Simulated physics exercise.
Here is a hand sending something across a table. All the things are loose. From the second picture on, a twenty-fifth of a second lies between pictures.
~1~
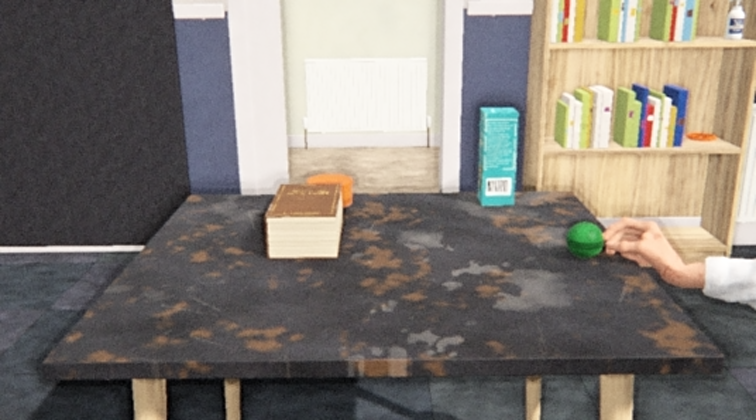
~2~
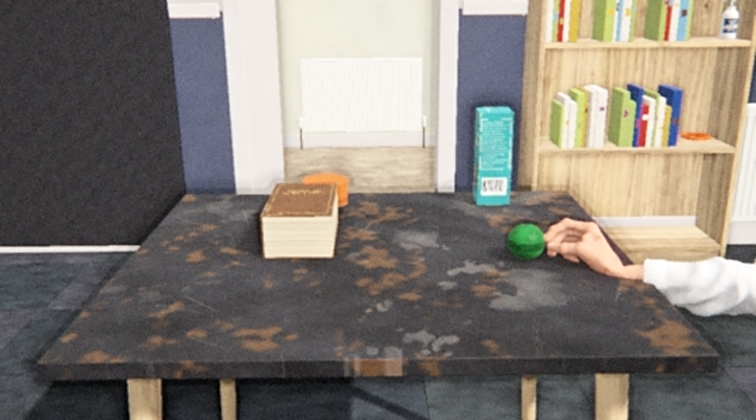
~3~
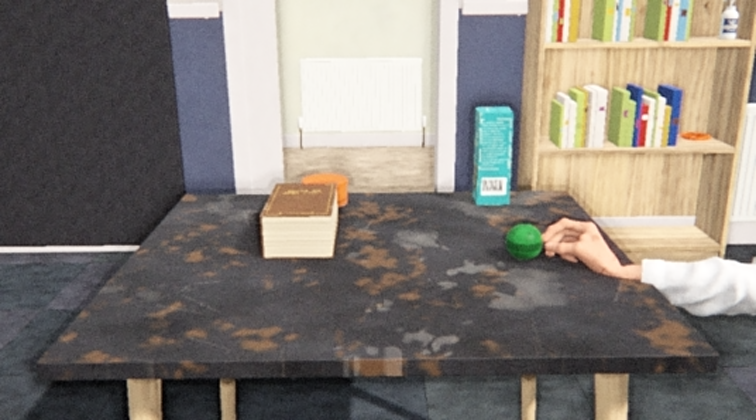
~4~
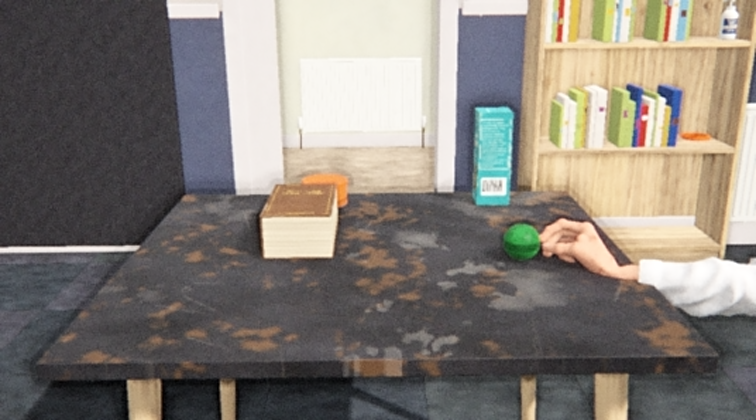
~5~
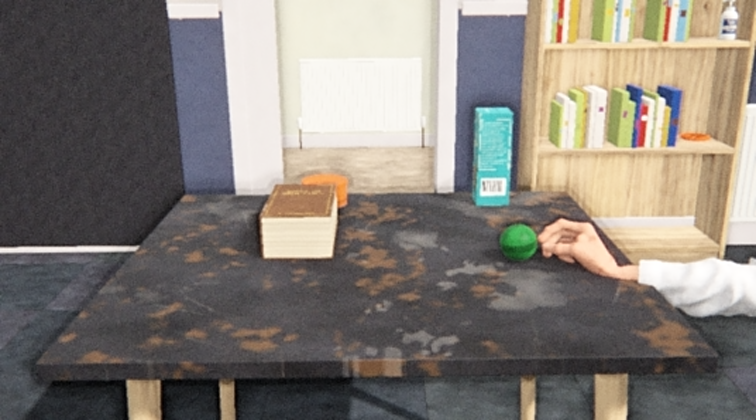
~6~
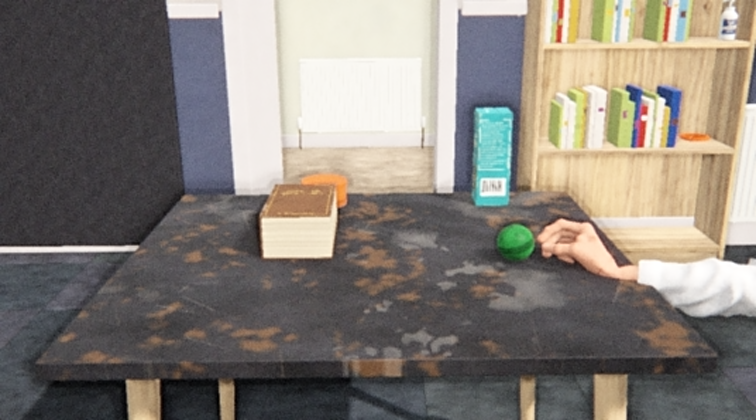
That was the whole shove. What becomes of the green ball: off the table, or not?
The green ball remains on top.
Then, 0.30 s past the last view, green ball displaced about its own width near (498, 244).
Then, 0.80 s past the last view, green ball displaced about its own width near (478, 245).
Finally, moved from the start, green ball. Final places as the last picture's camera would see them, green ball near (471, 245).
